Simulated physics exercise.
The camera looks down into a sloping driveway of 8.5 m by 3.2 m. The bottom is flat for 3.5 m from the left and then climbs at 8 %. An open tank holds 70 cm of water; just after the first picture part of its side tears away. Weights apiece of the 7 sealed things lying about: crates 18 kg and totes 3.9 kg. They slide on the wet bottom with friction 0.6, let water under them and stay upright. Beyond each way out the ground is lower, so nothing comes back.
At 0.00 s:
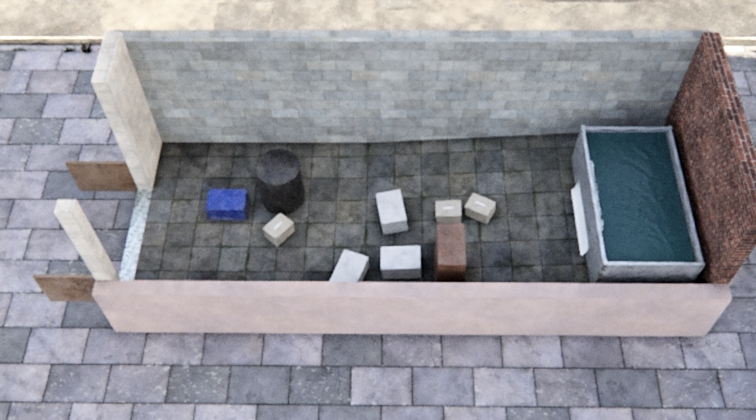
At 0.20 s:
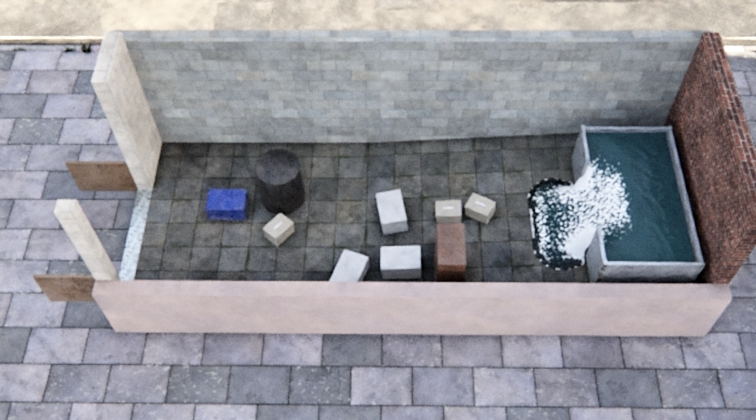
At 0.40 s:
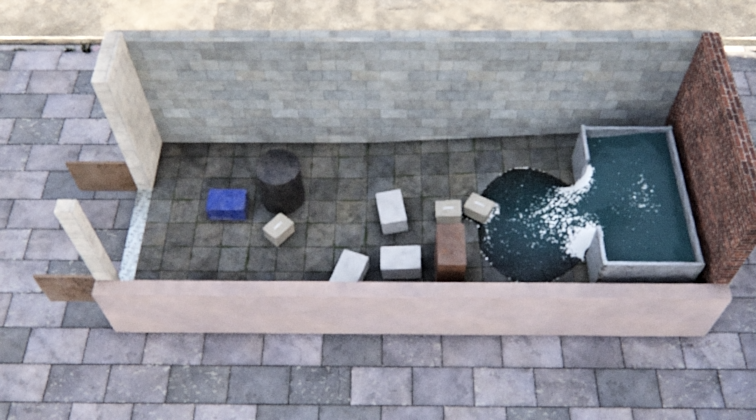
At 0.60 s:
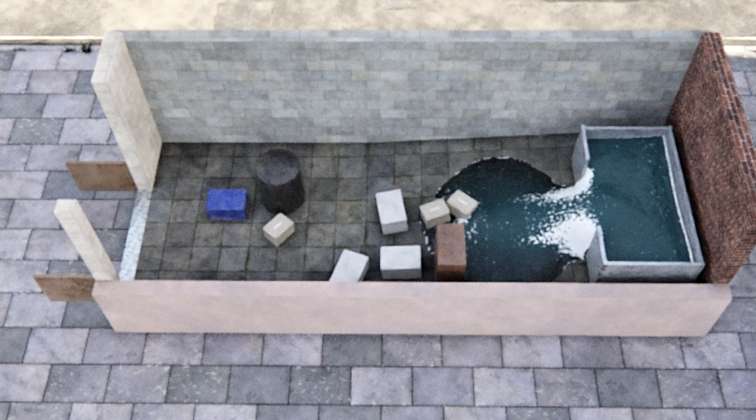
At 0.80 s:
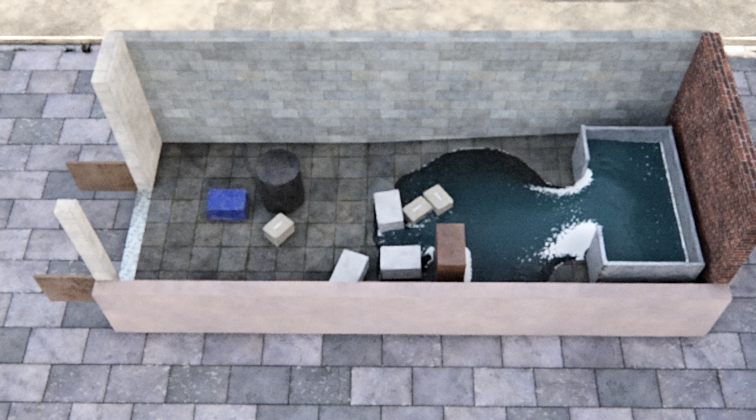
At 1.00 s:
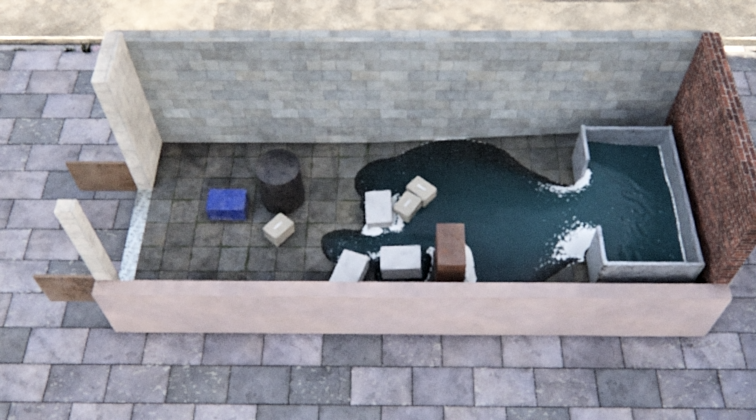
Water bursts from the tank and spreads left across the paving, pushing three pale boxes.
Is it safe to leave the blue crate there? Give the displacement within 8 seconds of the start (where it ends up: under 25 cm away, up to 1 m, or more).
Blue crate is nudged along.
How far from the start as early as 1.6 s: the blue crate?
About 0 cm.
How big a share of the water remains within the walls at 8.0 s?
About 58 per cent.
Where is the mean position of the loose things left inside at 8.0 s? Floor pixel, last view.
Near (295, 240).
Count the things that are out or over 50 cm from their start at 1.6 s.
I count 3.
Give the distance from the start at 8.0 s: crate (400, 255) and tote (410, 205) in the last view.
In that order: 0 cm, gone out.
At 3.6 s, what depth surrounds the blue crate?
Roughly 6 cm.
After 1.6 s the blue crate is near (226, 199), 0.0 m from its start, aground; 0 of 7 are out; 2 afloat.
After 3.6 s the blue crate is near (216, 196), 0.2 m from its start, aground; 0 of 7 are out; 3 afloat.
After 5.6 s the blue crate is near (218, 207), 0.2 m from its start, afloat; 2 of 7 are out; 4 afloat.
After 8.0 s the blue crate is near (229, 224), 0.5 m from its start, afloat; 4 of 7 are out; 2 afloat.
